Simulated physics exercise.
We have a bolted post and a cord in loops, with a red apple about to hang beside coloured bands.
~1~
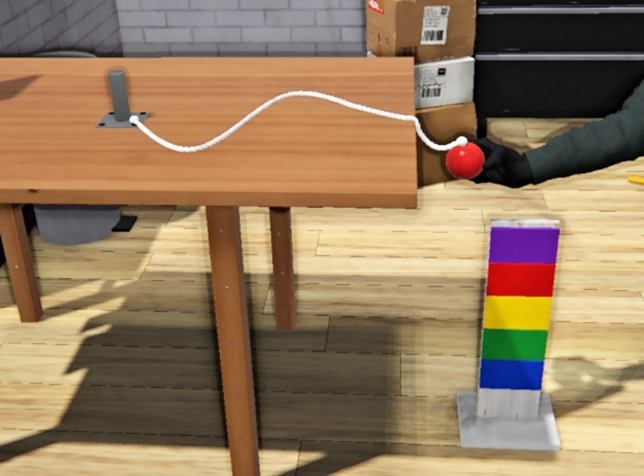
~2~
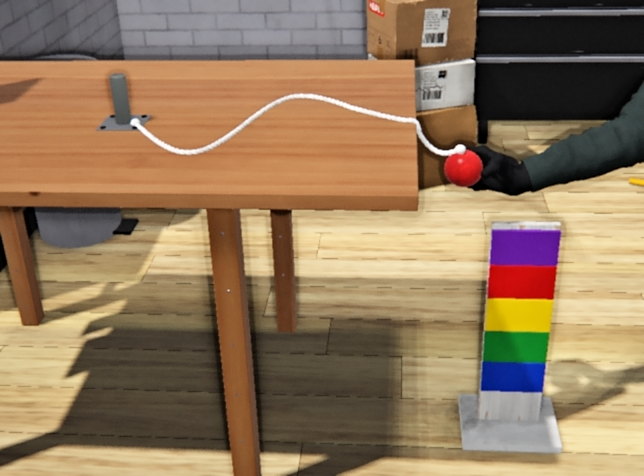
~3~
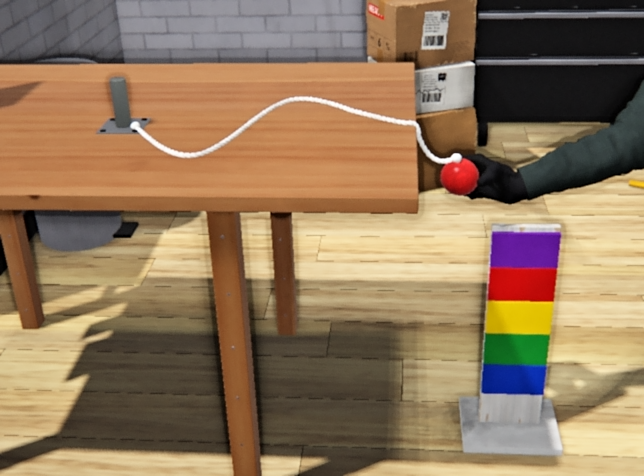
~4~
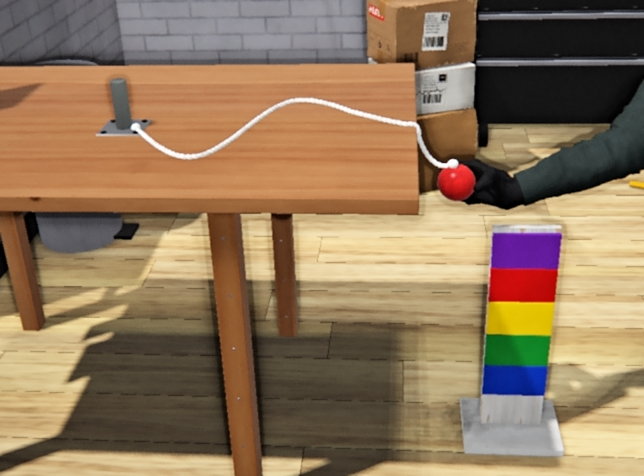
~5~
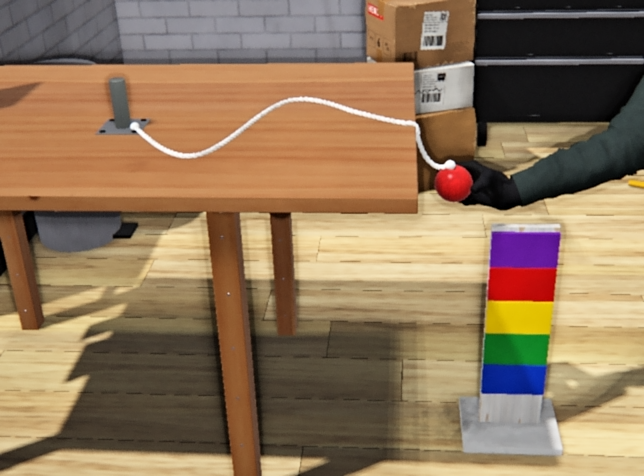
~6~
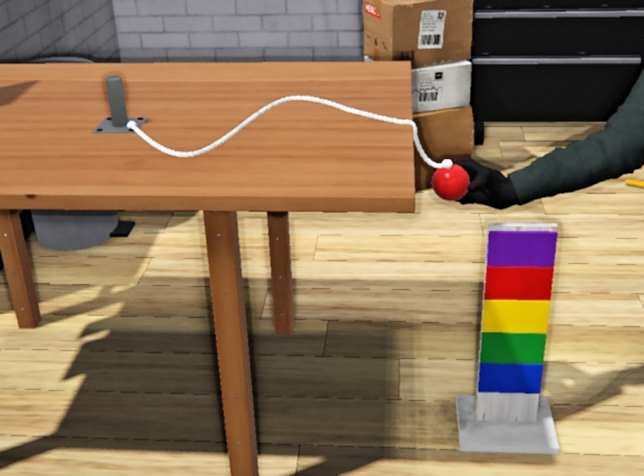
A red ball tied to a white cord, held by a dark-gloved hand beyond the table's right edge, moves slightly down and left, while the cord lies curved across the wooden tabletop and a colour-banded stand remains below.
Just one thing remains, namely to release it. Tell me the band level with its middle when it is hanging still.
That is the green band.
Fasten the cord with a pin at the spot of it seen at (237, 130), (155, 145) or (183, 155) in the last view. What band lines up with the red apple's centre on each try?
In order: Red; yellow; yellow.
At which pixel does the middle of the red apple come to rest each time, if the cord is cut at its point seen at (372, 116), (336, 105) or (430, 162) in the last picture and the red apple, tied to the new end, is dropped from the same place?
Respectively (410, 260), (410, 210) and (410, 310).
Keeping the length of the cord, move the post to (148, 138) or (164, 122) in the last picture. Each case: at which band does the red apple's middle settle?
Trial 1 - blue; trial 2 - blue.
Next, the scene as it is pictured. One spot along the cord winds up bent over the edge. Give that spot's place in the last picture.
It sits at about (283, 101).
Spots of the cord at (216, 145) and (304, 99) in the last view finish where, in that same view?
Result - first point (275, 128), second point (414, 160).
A little later, apple near (442, 304); level with yellow.
Next, apple near (393, 341); level with green.
Later still, apple near (416, 347); level with green.
When it is over, apple near (407, 350); level with green. Its middle rests at the green band.
